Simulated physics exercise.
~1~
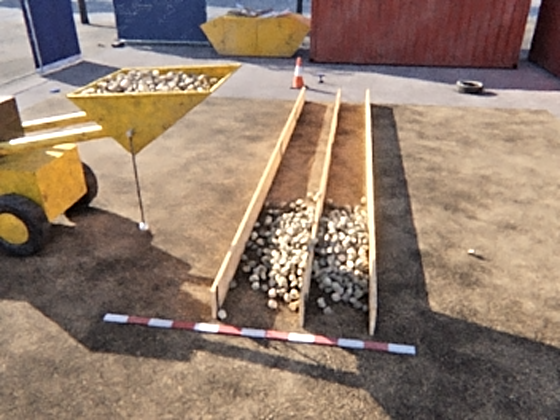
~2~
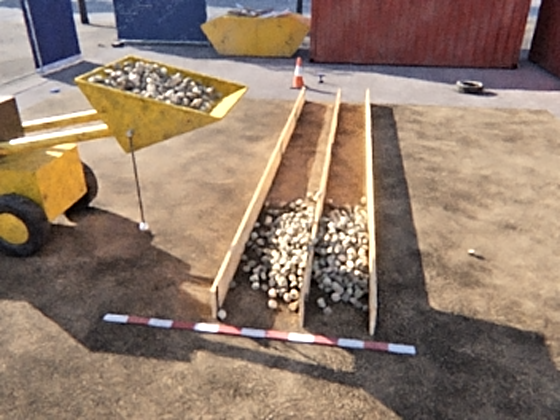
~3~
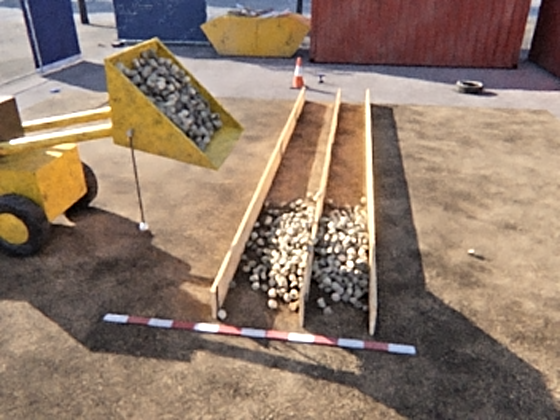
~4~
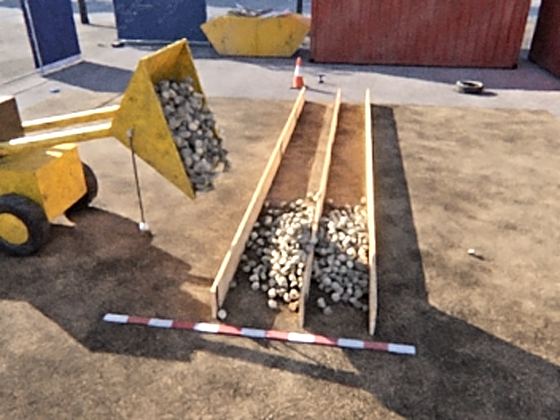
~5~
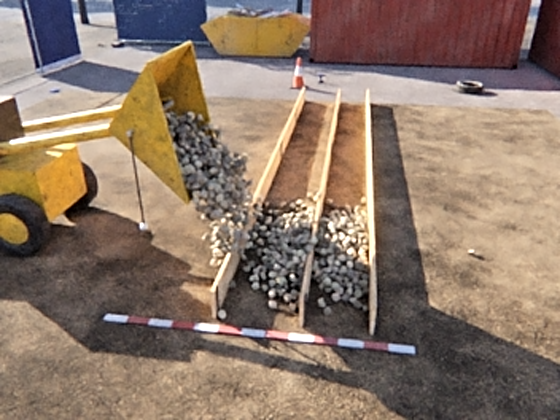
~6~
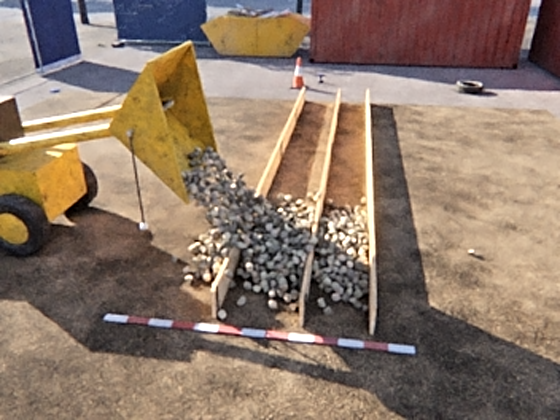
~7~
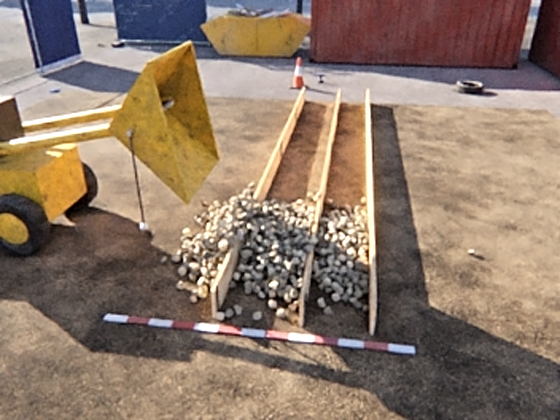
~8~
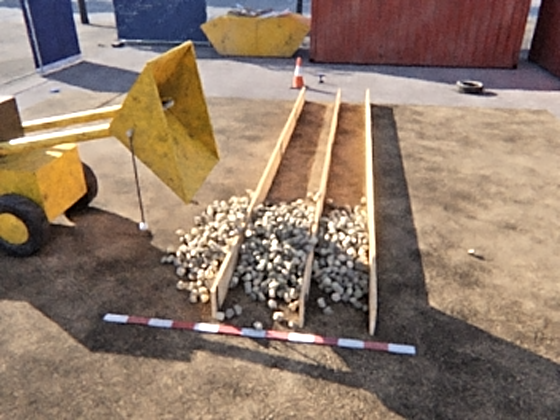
In a sunlit yard with blue and red containers, a yellow loader tilts its raised bucket steeply, pouring pale stones beside and into the nearer of two plank-sided bays already holding stones; the emptied bucket stays tipped above a heap burying part of the left plank.
